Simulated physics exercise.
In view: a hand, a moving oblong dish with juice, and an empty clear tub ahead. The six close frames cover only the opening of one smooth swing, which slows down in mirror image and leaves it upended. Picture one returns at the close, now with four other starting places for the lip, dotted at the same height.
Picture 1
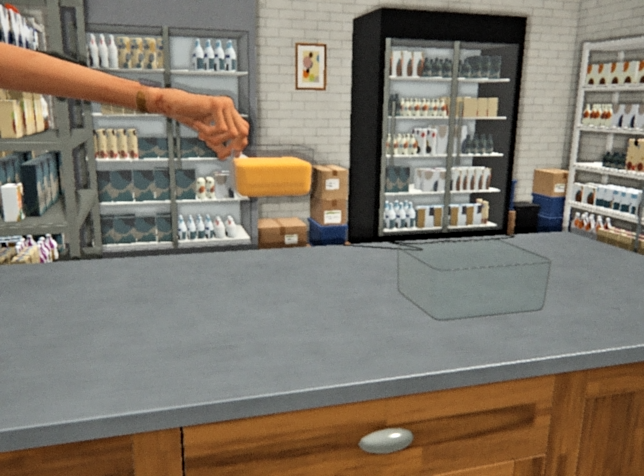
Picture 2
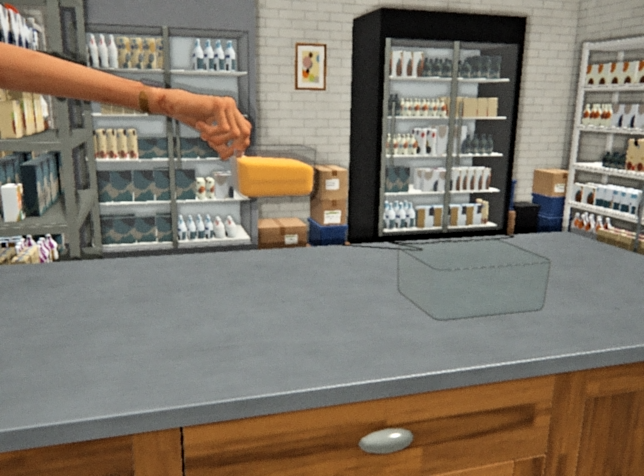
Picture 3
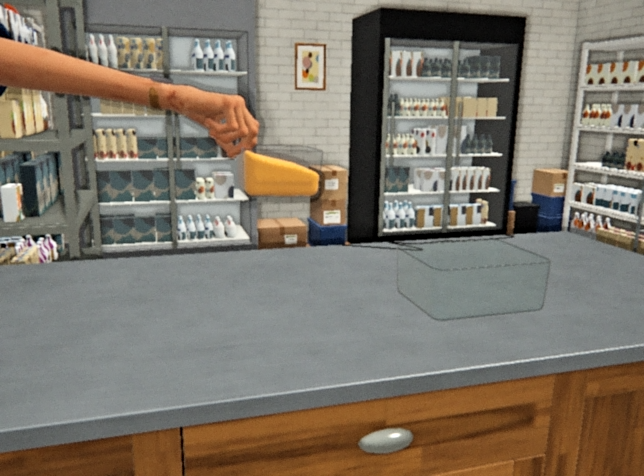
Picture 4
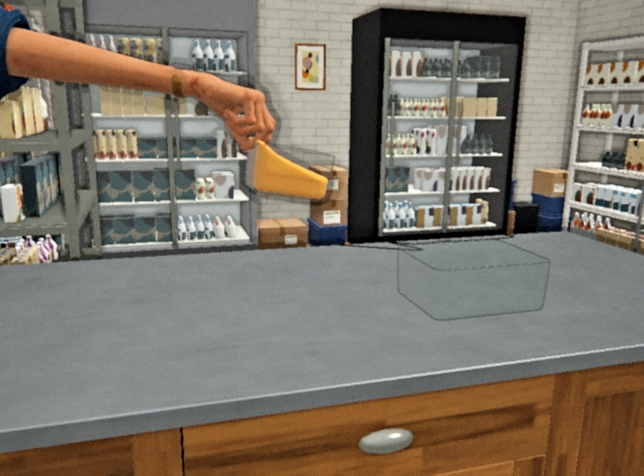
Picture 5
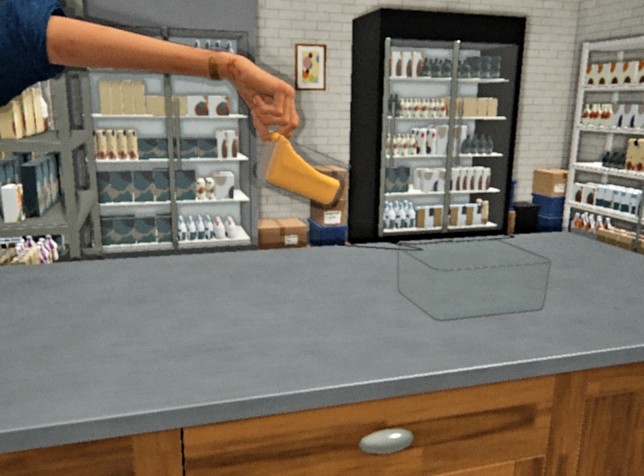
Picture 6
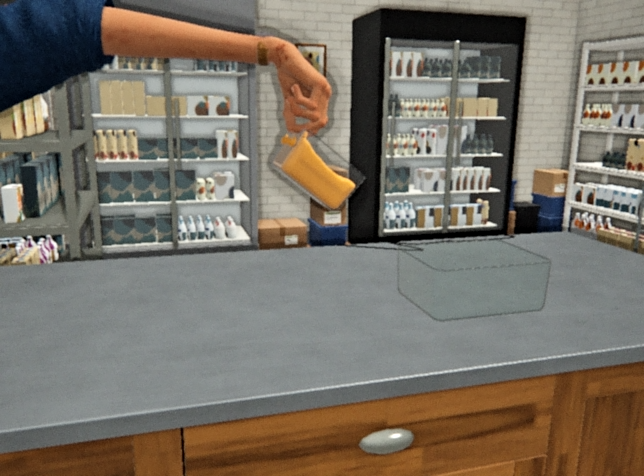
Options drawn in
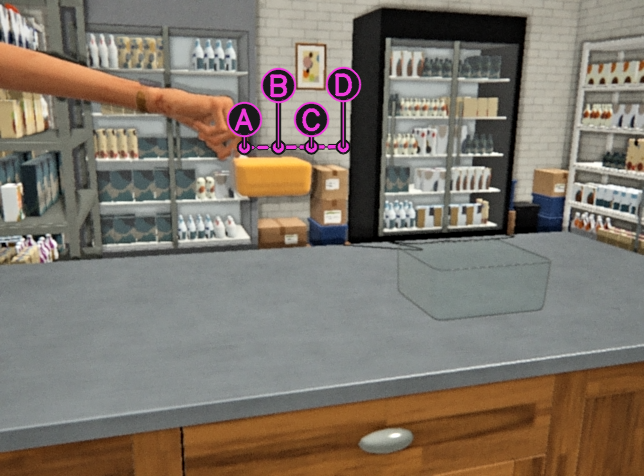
In a shop, a hand moves right above a counter, tilting a clear dish of orange juice.
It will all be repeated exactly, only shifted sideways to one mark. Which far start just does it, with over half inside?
Spot B just does it.
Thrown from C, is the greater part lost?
No.
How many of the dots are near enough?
Three of them.
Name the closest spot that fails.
The answer is A.
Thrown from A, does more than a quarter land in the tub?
No, less.
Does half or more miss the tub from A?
Yes.
In magenta, A at (244, 147); B at (278, 147); C at (311, 147); D at (343, 146).
With A, about 15 % lands in the tub, 77 % falls short and 8 % goes beside or beyond.
With B, about 73 % lands in the tub, 19 % falls short and 8 % goes beside or beyond.
With C, about 69 % lands in the tub, 7 % falls short and 25 % goes beside or beyond.
With D, about 73 % lands in the tub, 9 % falls short and 19 % goes beside or beyond.
